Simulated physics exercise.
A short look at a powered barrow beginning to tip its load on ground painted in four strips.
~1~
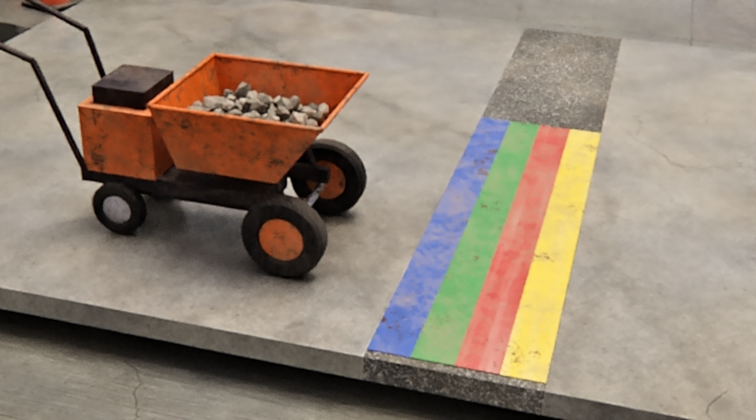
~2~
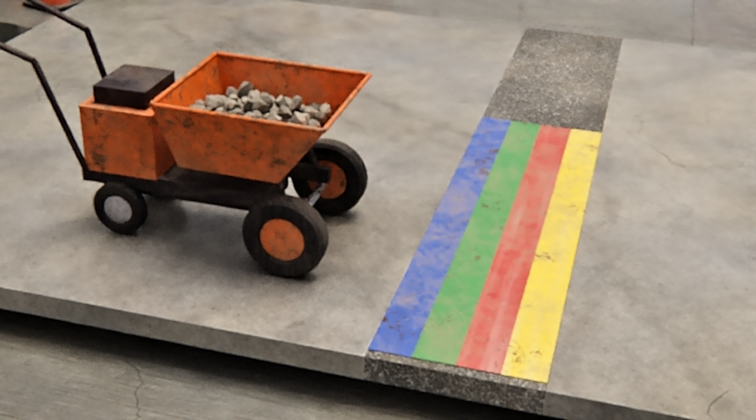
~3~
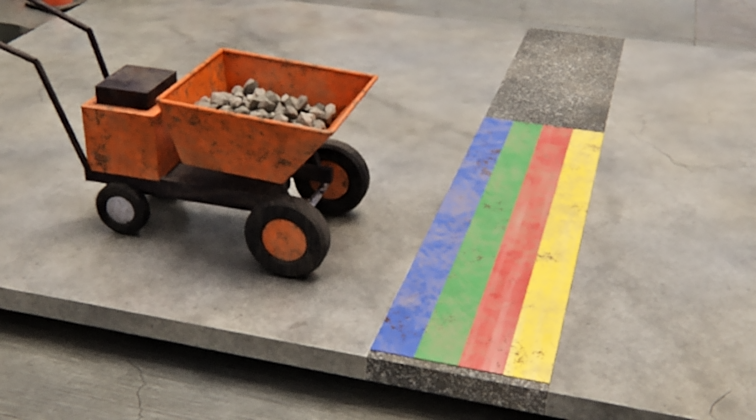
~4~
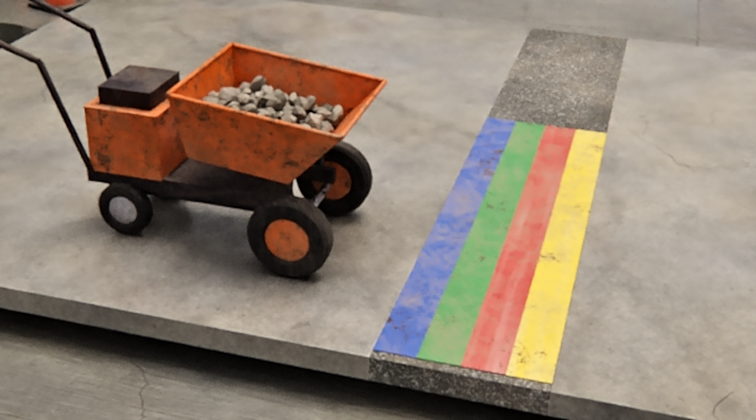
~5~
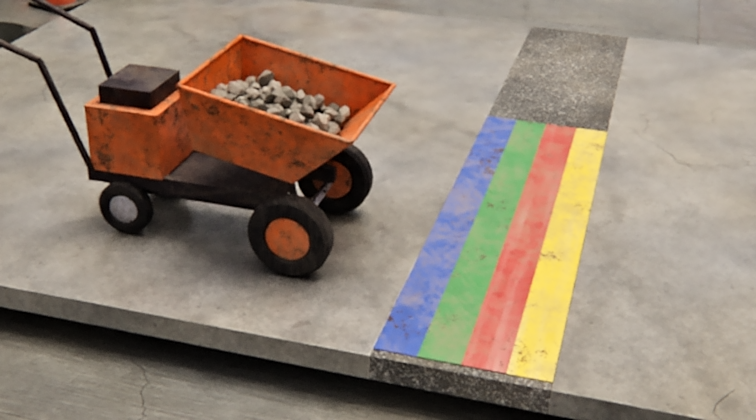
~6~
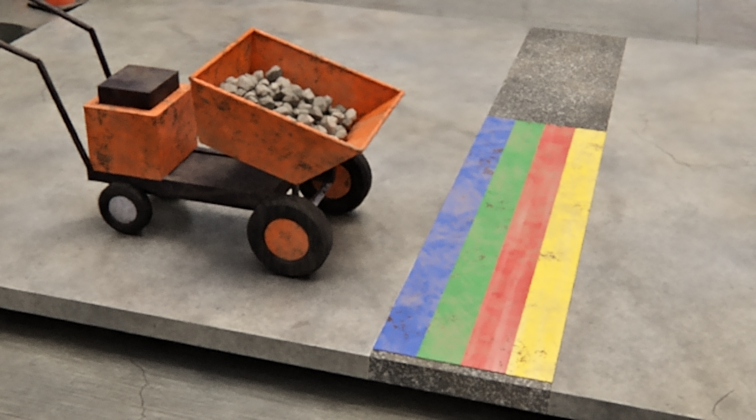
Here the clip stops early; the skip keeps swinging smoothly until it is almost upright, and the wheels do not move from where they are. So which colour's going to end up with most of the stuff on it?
Most of it lands on green.
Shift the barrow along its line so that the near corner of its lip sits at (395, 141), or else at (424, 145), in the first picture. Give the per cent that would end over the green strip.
0 % and 0 %.
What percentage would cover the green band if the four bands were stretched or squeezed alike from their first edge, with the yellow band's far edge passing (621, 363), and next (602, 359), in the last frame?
I'd say some 30 % for the first and some 30 % for the second.
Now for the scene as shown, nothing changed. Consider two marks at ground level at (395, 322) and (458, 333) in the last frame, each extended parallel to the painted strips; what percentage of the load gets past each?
Close to 70 % and 30 %, in that order.
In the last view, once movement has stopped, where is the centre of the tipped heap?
Near (480, 264).
Just after the last frame, skip tipped steeply; every one in the skip.
A moment on, skip tipped right over; the larger part in the skip; about a tenth over the blue strip; about a tenth over the green strip.
Further on, skip tipped right over; roughly a quarter in the skip; about a tenth over the blue strip; roughly a third over the green strip; roughly a quarter over the red strip; about a tenth over the yellow strip; just a few off the paint.
When it is over, skip tipped right over; roughly a quarter in the skip; about a tenth over the blue strip; roughly a third over the green strip; roughly a quarter over the red strip; about a tenth over the yellow strip; about a tenth off the paint.
